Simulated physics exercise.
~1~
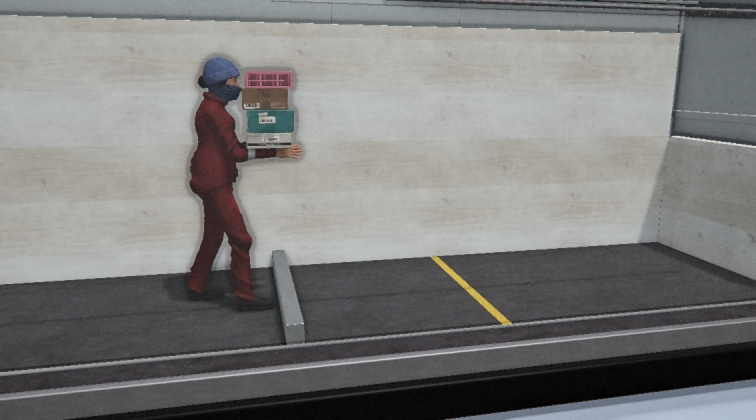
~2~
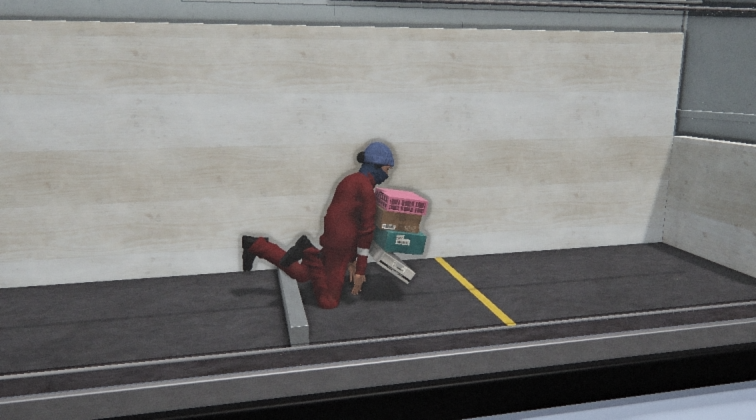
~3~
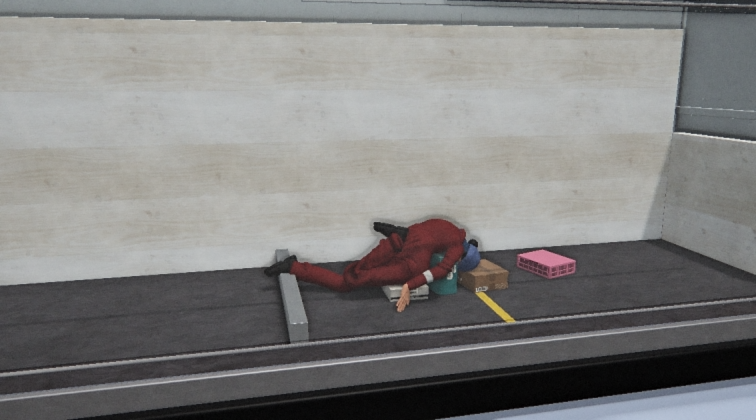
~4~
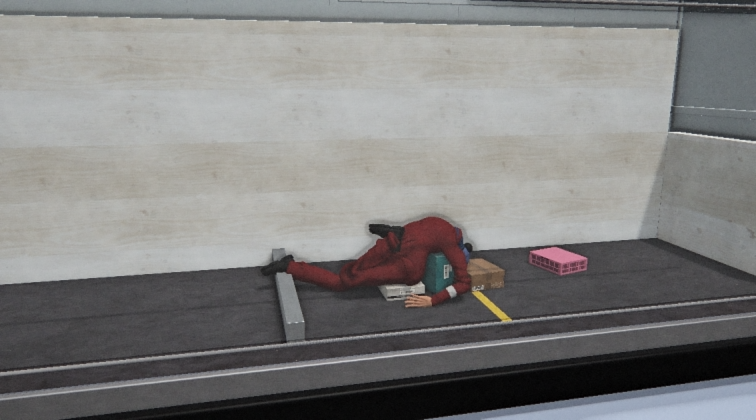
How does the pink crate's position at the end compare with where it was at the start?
At the start the pink crate is on top of the stack in the person's arms, to the left of the yellow line. At the end it lies on the ground to the right of the line, apart from the other boxes.
